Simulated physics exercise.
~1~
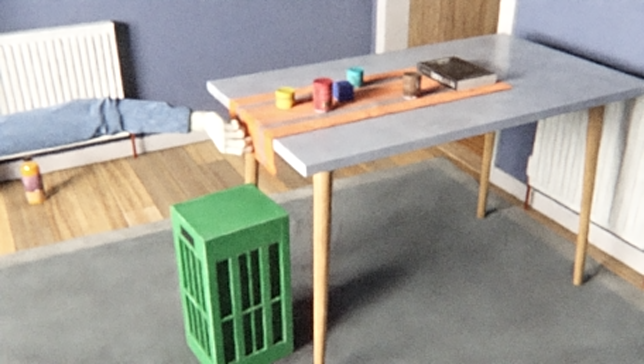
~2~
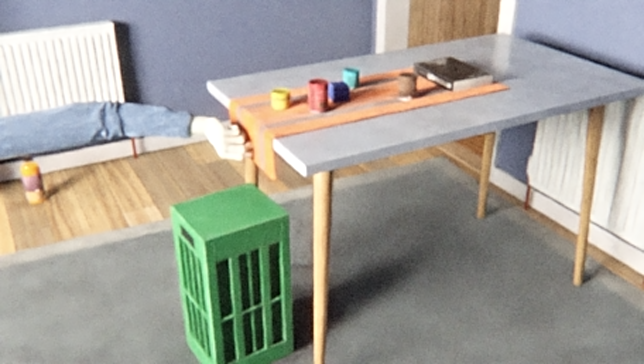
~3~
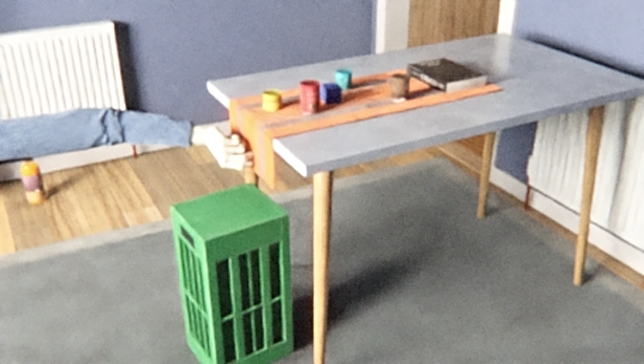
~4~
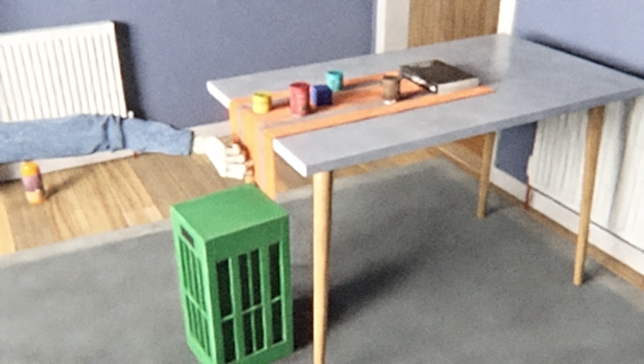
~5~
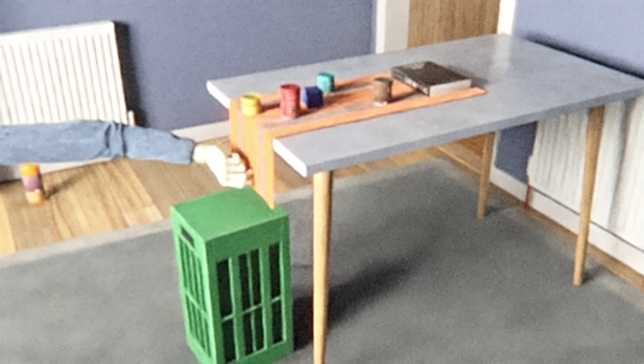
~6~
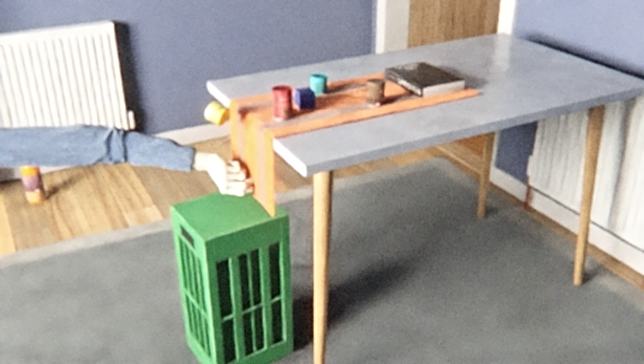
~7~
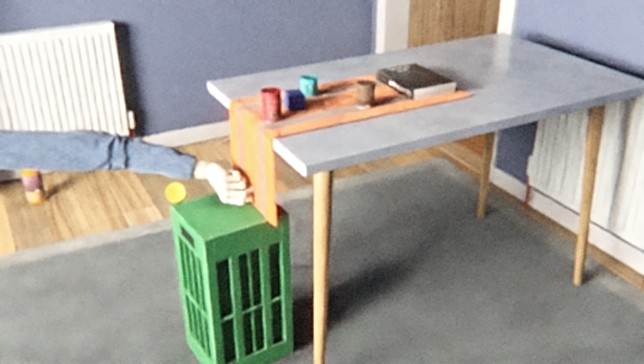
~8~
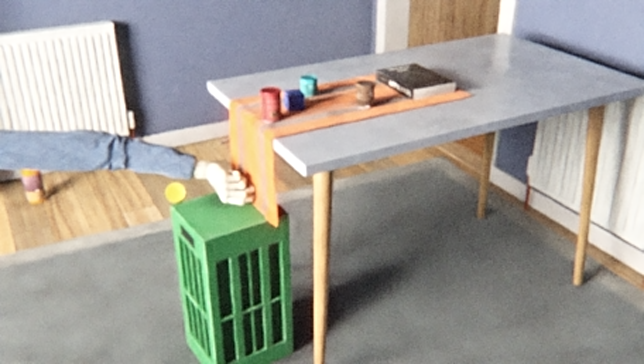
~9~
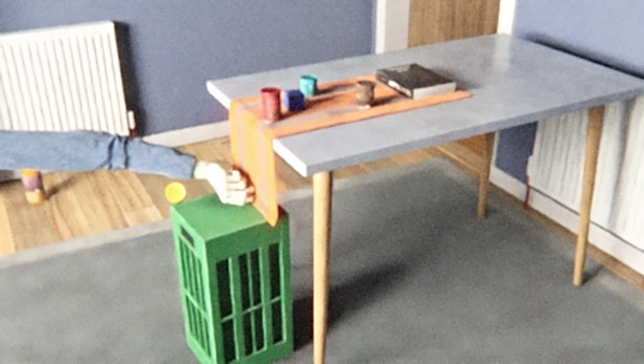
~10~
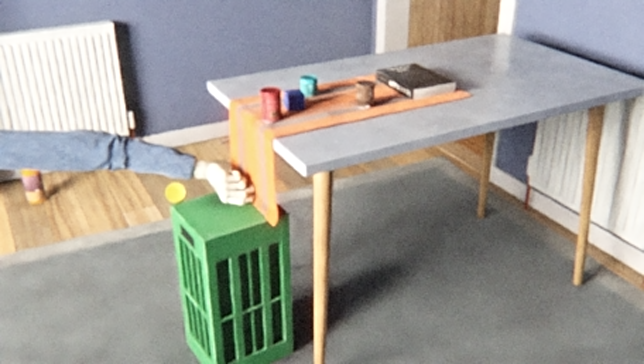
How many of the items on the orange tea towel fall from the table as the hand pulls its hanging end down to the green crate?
Only one item falls, the yellow pot. The others are still on the table when the pulling stops.
